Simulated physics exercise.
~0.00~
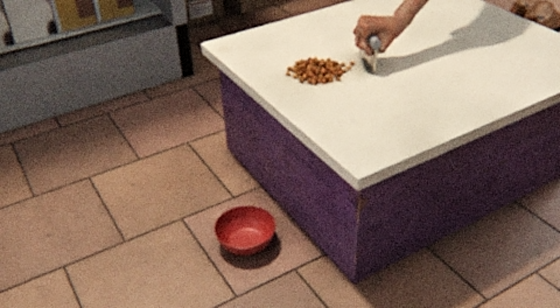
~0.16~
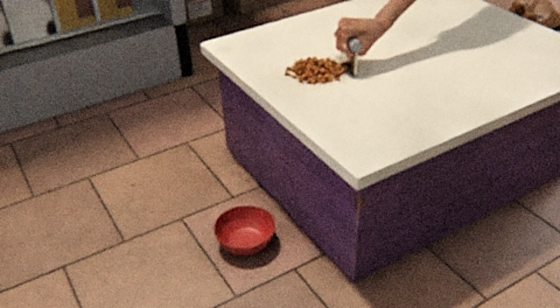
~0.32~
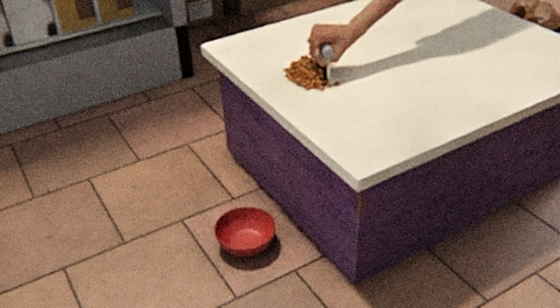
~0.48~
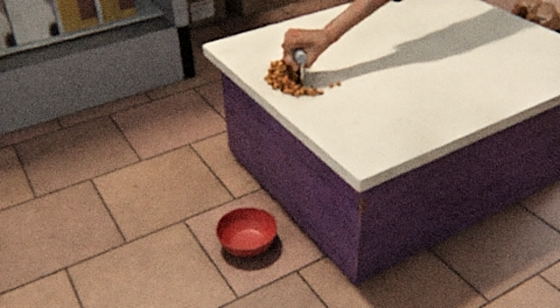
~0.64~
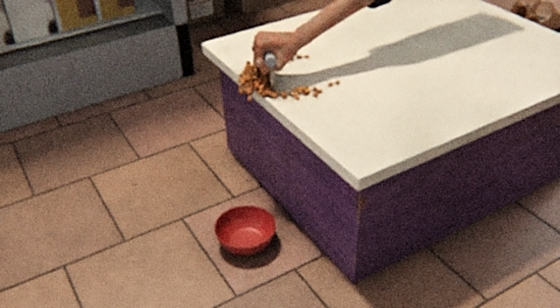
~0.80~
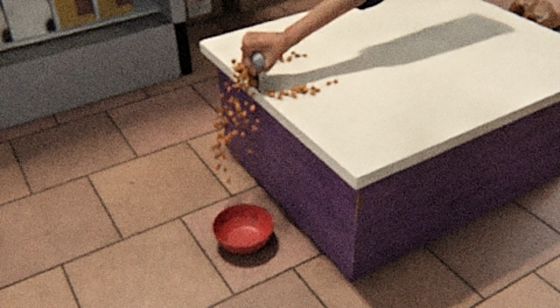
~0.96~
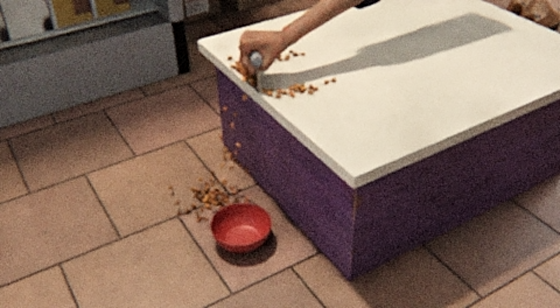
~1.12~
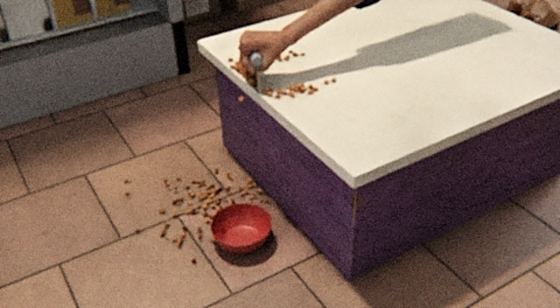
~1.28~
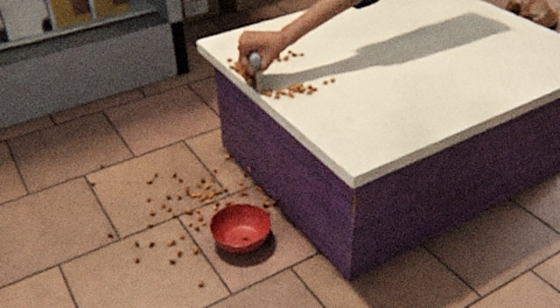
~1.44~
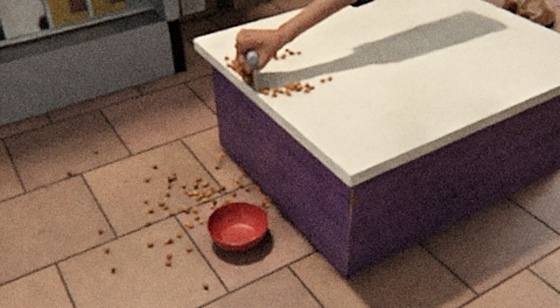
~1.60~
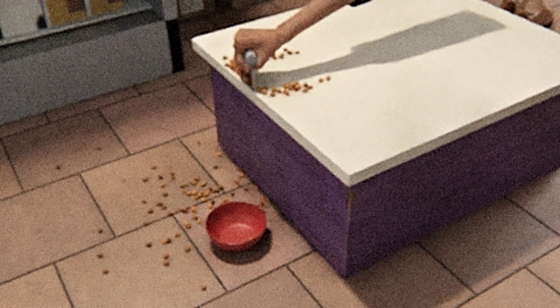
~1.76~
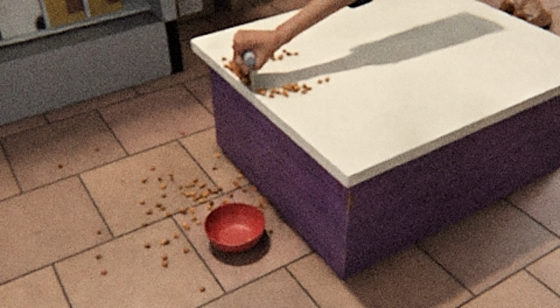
A hand scrapes brown kibble left across a white-topped block, spilling some beside a red bowl.
